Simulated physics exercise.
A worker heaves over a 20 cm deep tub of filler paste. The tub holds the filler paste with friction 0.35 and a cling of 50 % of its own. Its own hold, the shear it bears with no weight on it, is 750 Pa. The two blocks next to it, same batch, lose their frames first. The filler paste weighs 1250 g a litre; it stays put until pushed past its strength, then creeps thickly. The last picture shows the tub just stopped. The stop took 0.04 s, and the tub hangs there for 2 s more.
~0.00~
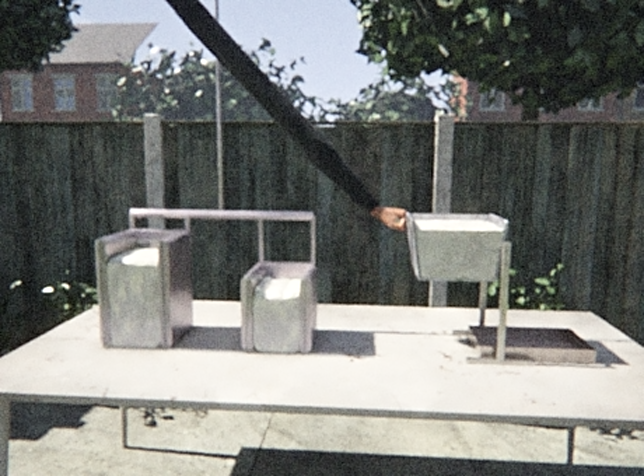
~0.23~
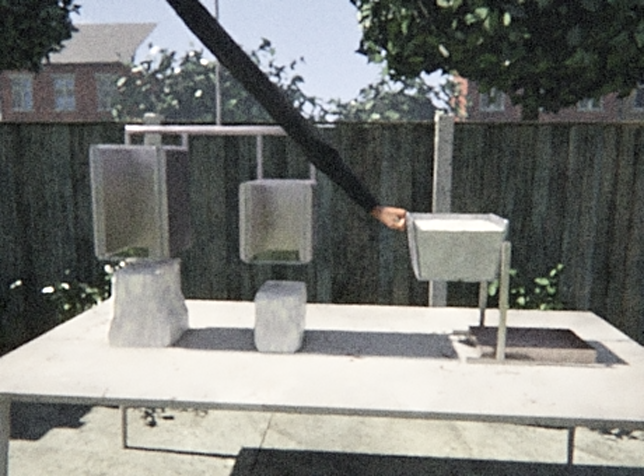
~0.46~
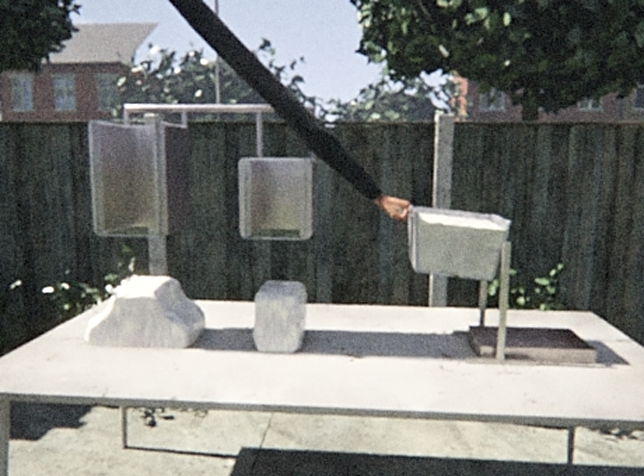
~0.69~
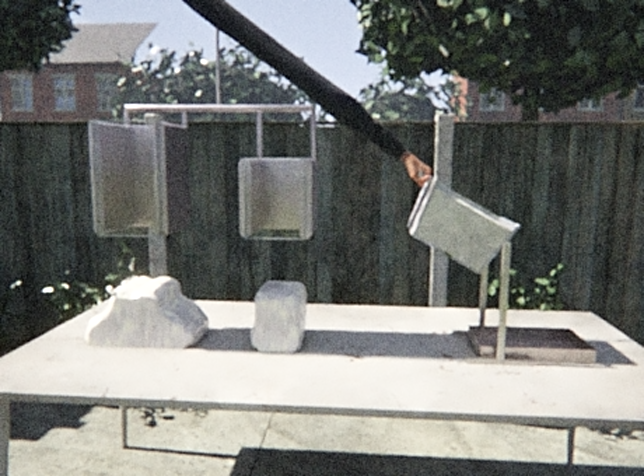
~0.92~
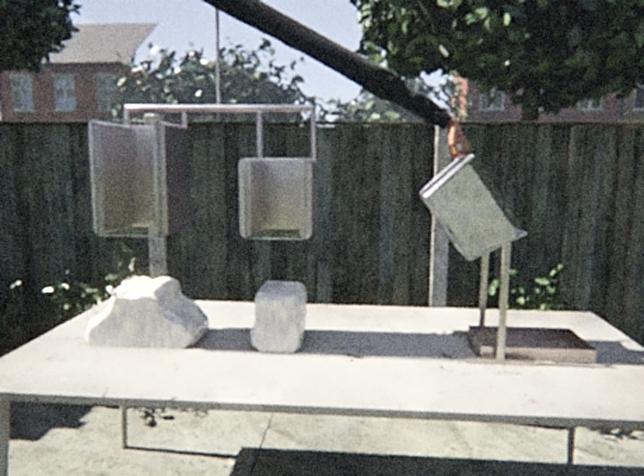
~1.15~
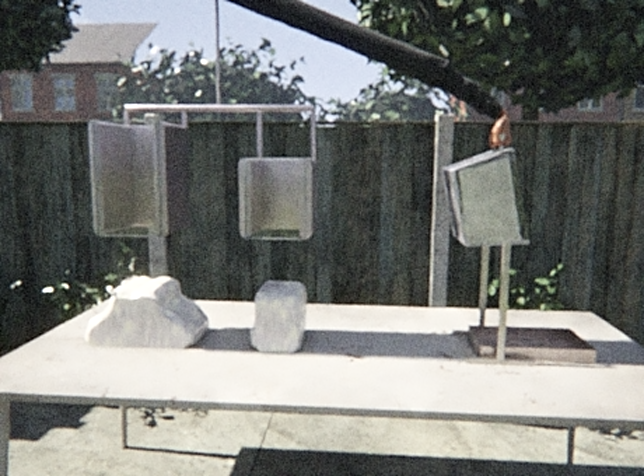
Two open metal boxes rose off pale blocks on a table, and the left block slumped wider while the right kept its shape; then a hand tilted a tub on a stand steeply up to the right.
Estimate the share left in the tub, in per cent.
The share left in the tub is near 53 %.
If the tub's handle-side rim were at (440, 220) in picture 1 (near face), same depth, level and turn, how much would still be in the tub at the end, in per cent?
It would be near 100 %.
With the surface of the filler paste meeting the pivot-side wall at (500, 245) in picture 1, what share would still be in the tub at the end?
In that case some 100 per cent.
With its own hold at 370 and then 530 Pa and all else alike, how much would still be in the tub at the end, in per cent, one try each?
In turn about 35 %, 45 %.
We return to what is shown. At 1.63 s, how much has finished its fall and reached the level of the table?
Some 0 per cent.
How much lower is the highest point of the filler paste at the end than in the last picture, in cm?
About 16 cm.
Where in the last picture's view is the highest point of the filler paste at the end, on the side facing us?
At about (484, 203).
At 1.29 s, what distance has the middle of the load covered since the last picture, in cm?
Roughly 3 cm.
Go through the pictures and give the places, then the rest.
In the first picture, handle-side rim at (414, 221), tilt 0 degrees; top of the filler paste at (455, 229); blocks stand 35 cm, 23 cm (left to right).
In the second picture, handle-side rim at (414, 221), tilt 0 degrees; top of the filler paste at (455, 229); blocks stand 30 cm, 22 cm (left to right).
In the third picture, handle-side rim at (417, 212), tilt 6 degrees; top of the filler paste at (424, 220); blocks stand 22 cm, 22 cm (left to right).
In the fourth picture, handle-side rim at (439, 180), tilt 29 degrees; top of the filler paste at (437, 190); blocks stand 22 cm, 22 cm (left to right).
In the fifth picture, handle-side rim at (475, 157), tilt 54 degrees; top of the filler paste at (471, 166); blocks stand 22 cm, 22 cm (left to right).
In the sixth picture, handle-side rim at (514, 151), tilt 78 degrees; top of the filler paste at (506, 158); blocks stand 22 cm, 22 cm (left to right).
After 1.29 s, the tub is at 78 degrees and holds 99 %.
After 1.46 s, the tub is at 78 degrees and holds 81 %.
After 1.63 s, the tub is at 78 degrees and holds 65 %.
After 1.80 s, the tub is at 78 degrees and holds 54 %.
After 3.15 s, at the end, the tub is at 78 degrees and holds 53 %.
